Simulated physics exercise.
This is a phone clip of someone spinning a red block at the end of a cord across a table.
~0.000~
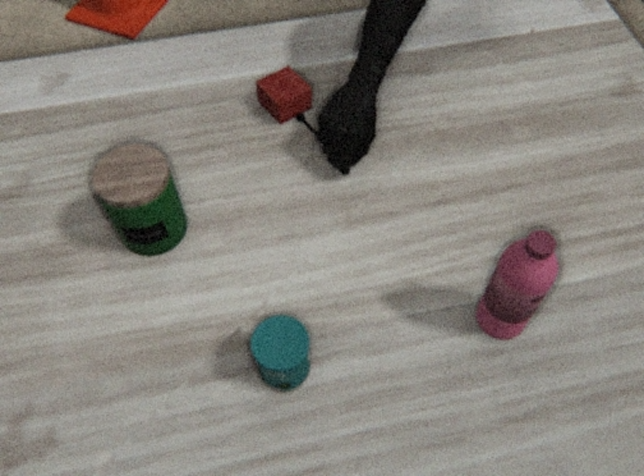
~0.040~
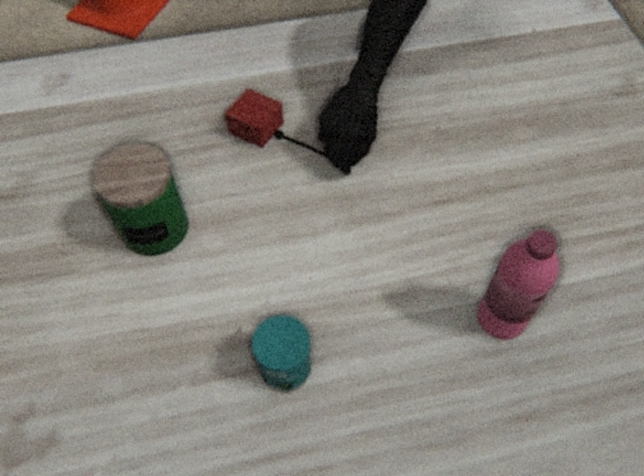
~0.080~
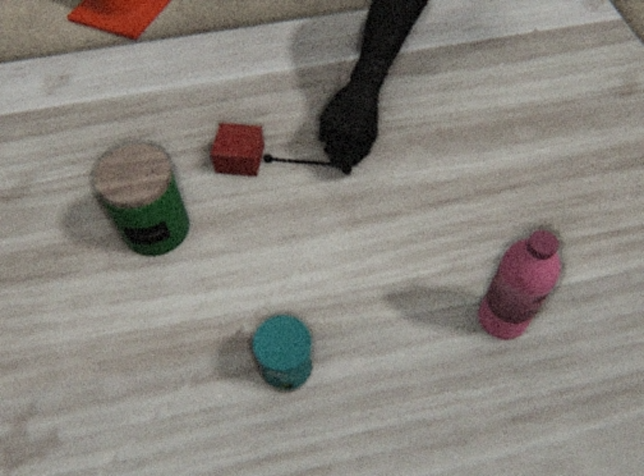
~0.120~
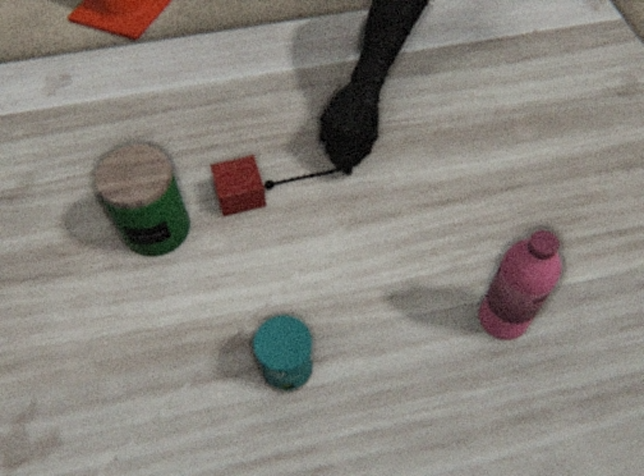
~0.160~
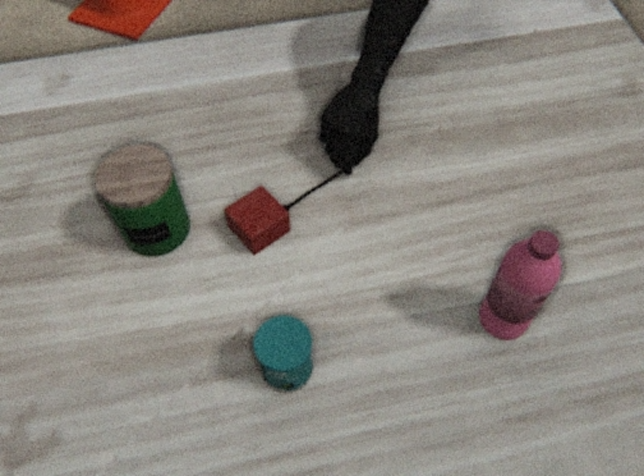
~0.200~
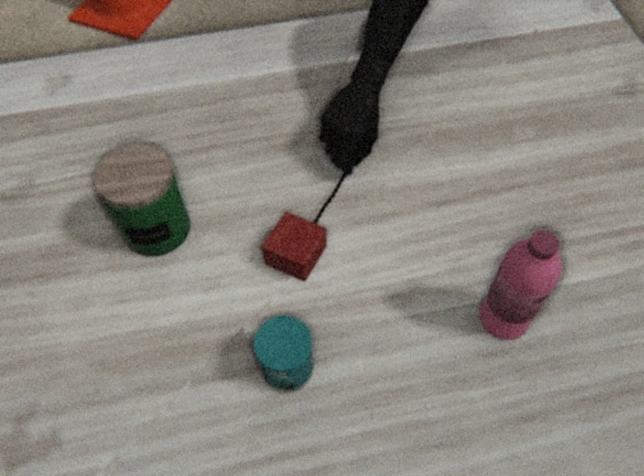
On a pale wooden table, a dark hand held a cord and swung a red block anticlockwise, down past the green canister and round toward the turquoise tin, while the pink bottle stood still.
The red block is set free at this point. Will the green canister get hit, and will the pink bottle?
One by one: The green canister will receive no impact. The pink bottle will receive an impact.
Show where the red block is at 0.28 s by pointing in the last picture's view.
It is somewhere near (391, 275).
Around 0.28 s, block near (392, 275).
Around 0.40 s, block near (467, 291); pink bottle pushed aside.
Finally, block near (469, 290); pink bottle pushed aside. The green canister remains clear and the pink bottle takes the knock.
